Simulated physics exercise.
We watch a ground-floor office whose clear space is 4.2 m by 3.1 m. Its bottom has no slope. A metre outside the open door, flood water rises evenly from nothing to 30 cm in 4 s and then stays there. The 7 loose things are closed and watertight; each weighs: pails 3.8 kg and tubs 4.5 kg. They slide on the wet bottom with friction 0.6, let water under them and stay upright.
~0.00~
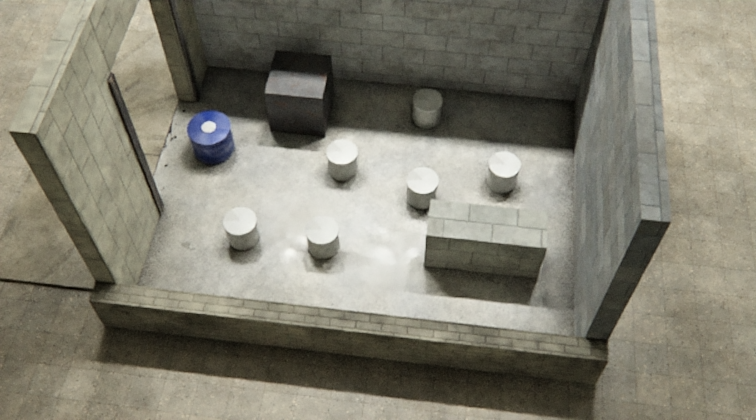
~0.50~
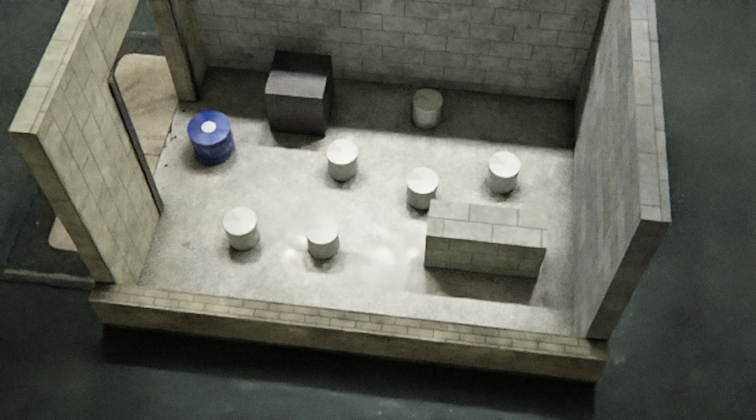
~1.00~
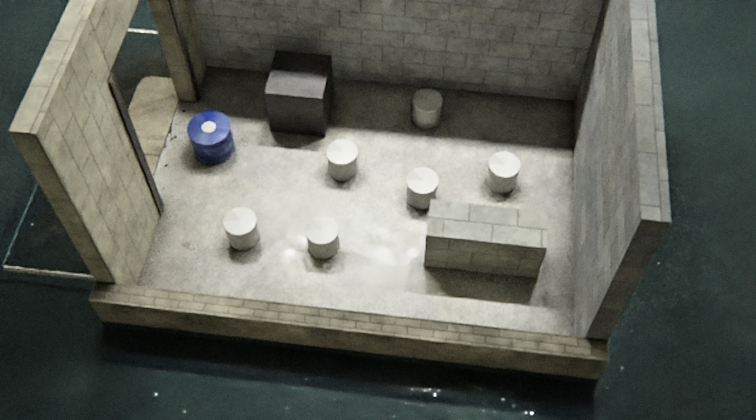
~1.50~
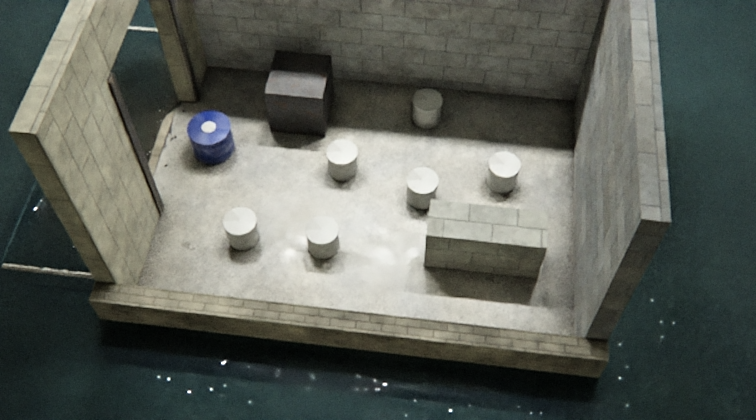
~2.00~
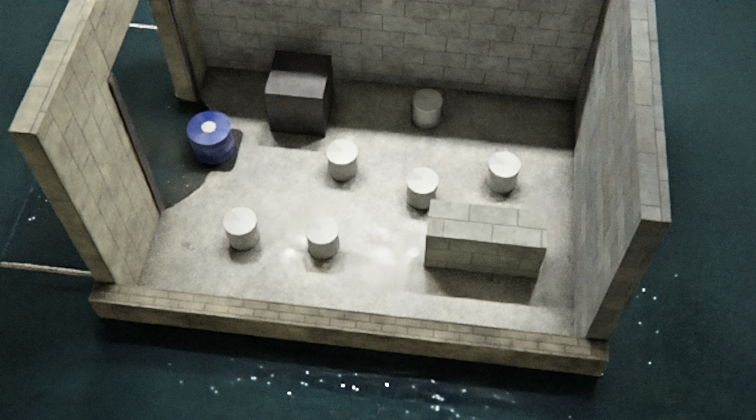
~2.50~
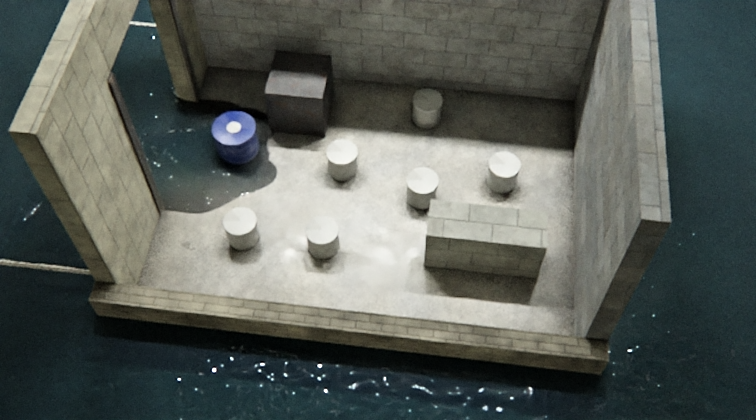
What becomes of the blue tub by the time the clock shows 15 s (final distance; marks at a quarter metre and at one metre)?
The blue tub ends far away.
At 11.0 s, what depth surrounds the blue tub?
Roughly 14 cm.
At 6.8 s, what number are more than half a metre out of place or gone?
7 of them.
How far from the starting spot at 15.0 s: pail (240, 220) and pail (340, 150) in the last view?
In turn: 30 cm, 140 cm.
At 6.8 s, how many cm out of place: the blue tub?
Roughly 350 cm by then.
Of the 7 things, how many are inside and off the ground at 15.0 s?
7 of them.
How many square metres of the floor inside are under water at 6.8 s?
About 12 m2.
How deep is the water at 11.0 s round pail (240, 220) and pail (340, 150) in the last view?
Roughly 16 and 22 cm.
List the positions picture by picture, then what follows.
The first frame shows the blue tub at (209, 127) rests on the ground; water covers 0.0 m2; 0 of 7 have shifted.
The second frame shows the blue tub at (209, 127) rests on the ground; water covers 0.0 m2; 0 of 7 have shifted.
The third frame shows the blue tub at (209, 127), on the bottom; water covers 0.0 m2; 0 of 7 have shifted.
The fourth frame shows the blue tub at (209, 127), on the bottom; 0.0 m2 under water; 0 of 7 have shifted.
The fifth frame shows the blue tub at (209, 127) rests on the ground; water covers 0.3 m2; 0 of 7 have shifted.
The sixth frame shows the blue tub at (234, 128), on the bottom, 26 cm from its start; water covers 1.2 m2; 1 of 7 have shifted.
After 3.5 s the blue tub is near (332, 132), 1.3 m from its start, afloat; 1 afloat.
After 6.8 s the blue tub is near (538, 84), 3.4 m from its start, afloat; 7 afloat.
After 11.0 s the blue tub is near (439, 102), 2.4 m from its start, afloat; 7 afloat.
After 15.0 s the blue tub is near (401, 109), 2.0 m from its start, afloat; 7 afloat.
